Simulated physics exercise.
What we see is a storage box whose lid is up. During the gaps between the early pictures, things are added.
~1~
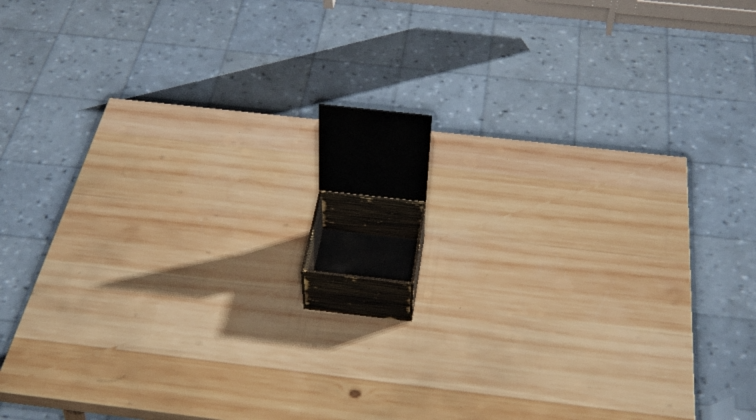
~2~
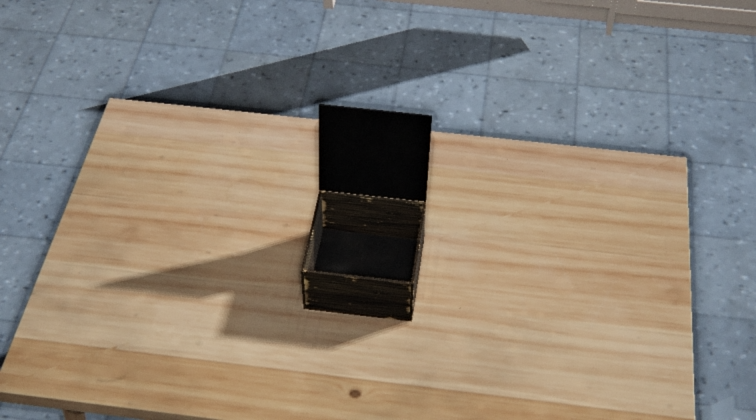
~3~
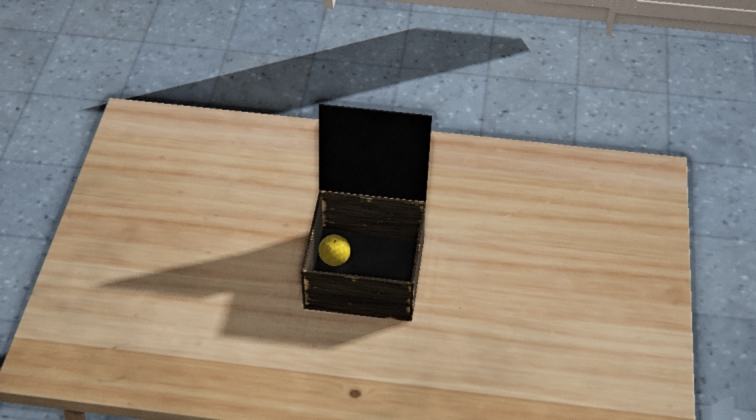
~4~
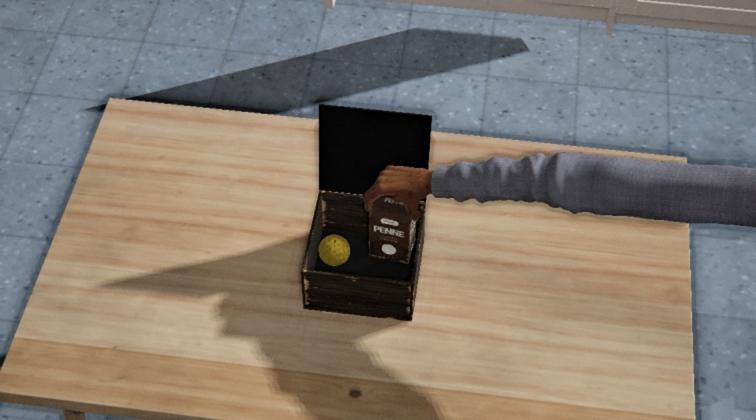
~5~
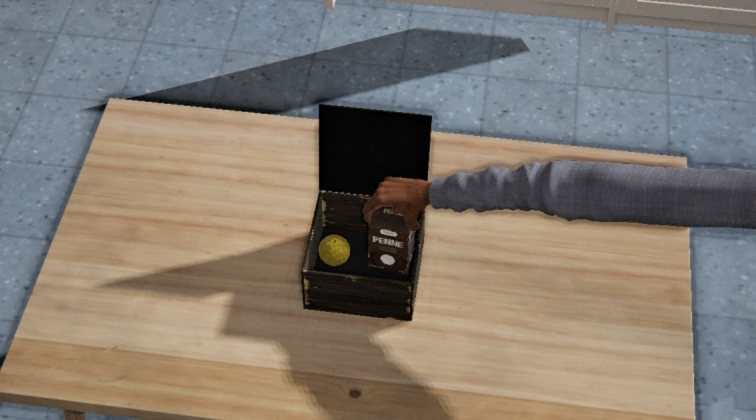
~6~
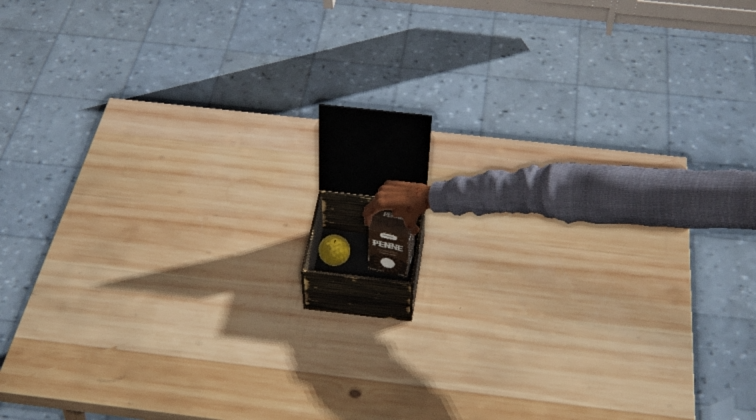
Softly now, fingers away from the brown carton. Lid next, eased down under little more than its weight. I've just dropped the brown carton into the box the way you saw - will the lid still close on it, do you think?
No, it won't close.
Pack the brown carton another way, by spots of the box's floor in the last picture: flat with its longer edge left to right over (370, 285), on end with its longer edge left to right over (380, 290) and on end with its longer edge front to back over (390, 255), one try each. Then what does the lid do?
In the first case the lid comes down fully; in the second it stays propped open; in the third it stays propped open.
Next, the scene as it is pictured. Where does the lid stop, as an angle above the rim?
Around 30 degrees.
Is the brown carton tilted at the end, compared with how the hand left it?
As it turns out, the brown carton keeps its original angle.
Then, 1.10 s later than the last frame, lid starting down.
Then, 1.50 s later than the last frame, lid 63° above the rim.
Then, 1.70 s later than the last frame, lid 42° above the rim.
When it is over, lid 28° above the rim; both as before. End places, in pixels of the last picture, brown carton near (392, 241).
